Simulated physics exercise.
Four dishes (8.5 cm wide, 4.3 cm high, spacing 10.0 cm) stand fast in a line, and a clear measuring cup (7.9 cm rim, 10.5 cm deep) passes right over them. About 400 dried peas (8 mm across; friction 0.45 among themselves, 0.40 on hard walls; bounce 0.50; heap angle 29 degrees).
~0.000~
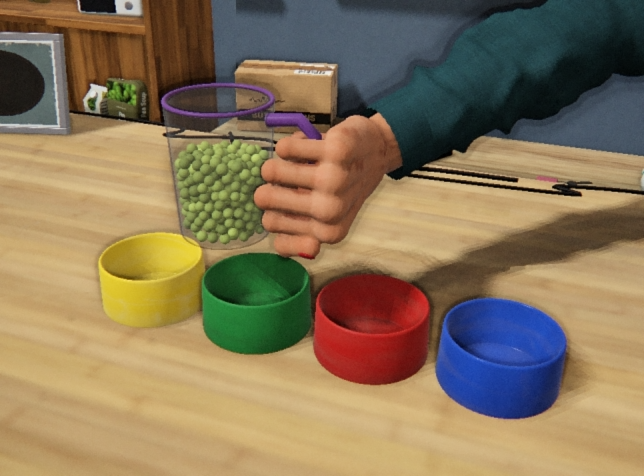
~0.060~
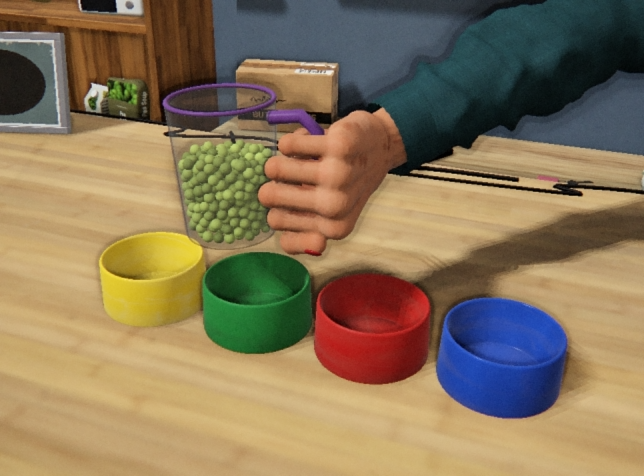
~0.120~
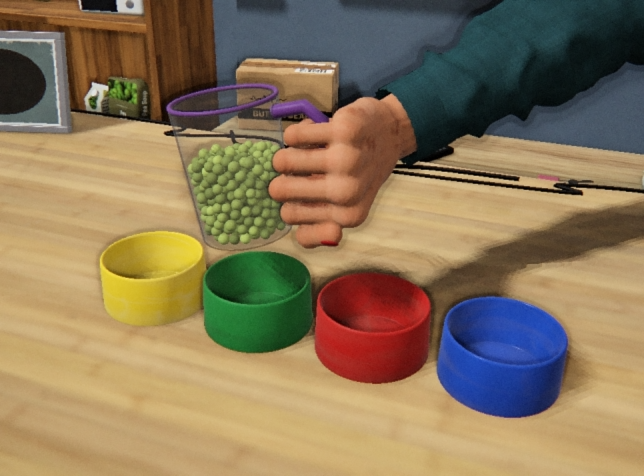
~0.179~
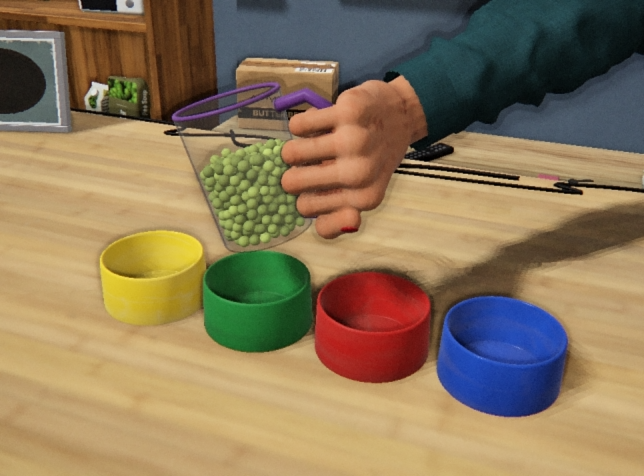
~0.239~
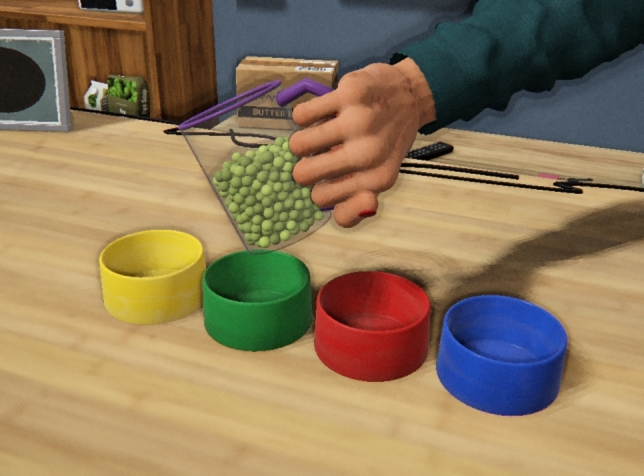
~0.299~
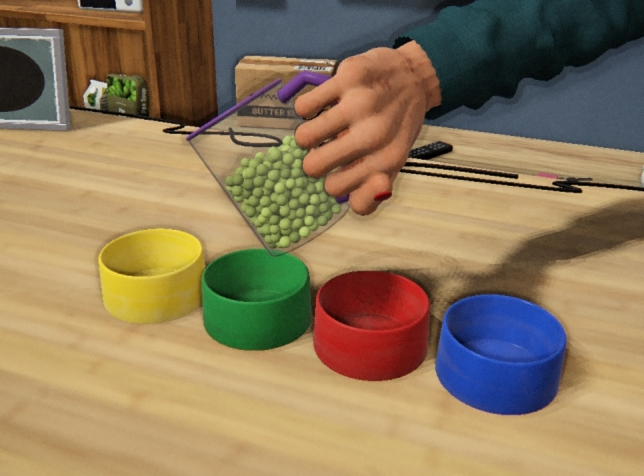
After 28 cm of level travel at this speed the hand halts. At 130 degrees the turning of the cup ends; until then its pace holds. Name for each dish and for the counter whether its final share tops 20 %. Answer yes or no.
Red dish: Yes; blue dish: No; green dish: No; yellow dish: No; on the counter: No.
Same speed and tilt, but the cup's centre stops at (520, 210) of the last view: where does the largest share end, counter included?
Most goes to: Red.
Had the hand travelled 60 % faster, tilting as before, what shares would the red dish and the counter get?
Red 10, counter 10.
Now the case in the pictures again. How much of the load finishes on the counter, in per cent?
Some 10 per cent.
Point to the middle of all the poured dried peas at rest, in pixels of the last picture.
Around (369, 317).
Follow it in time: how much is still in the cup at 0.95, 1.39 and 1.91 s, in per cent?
In turn: 60, 0, 0.
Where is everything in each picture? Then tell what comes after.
Cup at (223, 167), tilt 0 degrees, lip at (172, 94), moved 0.0 cm; middle of the pieces at (222, 190); yellow dish at (151, 256); green dish at (256, 279); red dish at (373, 303); blue dish at (504, 331), in the first frame.
Cup at (226, 167), tilt 2 degrees, lip at (173, 95), moved 0.3 cm; middle of the pieces at (227, 190), in the second frame.
Cup at (236, 168), tilt 9 degrees, lip at (177, 101), moved 1.0 cm; middle of the pieces at (239, 191), in the third frame.
Cup at (248, 169), tilt 17 degrees, lip at (182, 111), moved 2.1 cm; middle of the pieces at (254, 193), in the fourth frame.
Cup at (260, 170), tilt 26 degrees, lip at (189, 122), moved 3.1 cm; middle of the pieces at (269, 193), in the fifth frame.
Cup at (272, 171), tilt 35 degrees, lip at (197, 134), moved 4.2 cm; middle of the pieces at (284, 194); yellow dish at (152, 253); green dish at (256, 275); red dish at (373, 300); blue dish at (504, 328). Its pace works out near 145 degrees a second; the hand travels 17 cm a second, in the sixth frame.
Then, at 0.95 s, tilt 127 degrees; cup holds 60 %, red 25 %, green 5 %.
After 1.39 s, tilt 130 degrees; cup holds 0 %, red 85 %, green 5 %.
Then, at 1.91 s, tilt 130 degrees; cup holds 0 %, red 85 %, green 5 %.
By 2.2 s all is still; red 85 %, blue 0 %, green 5 %, yellow 0 %, counter 10 %.
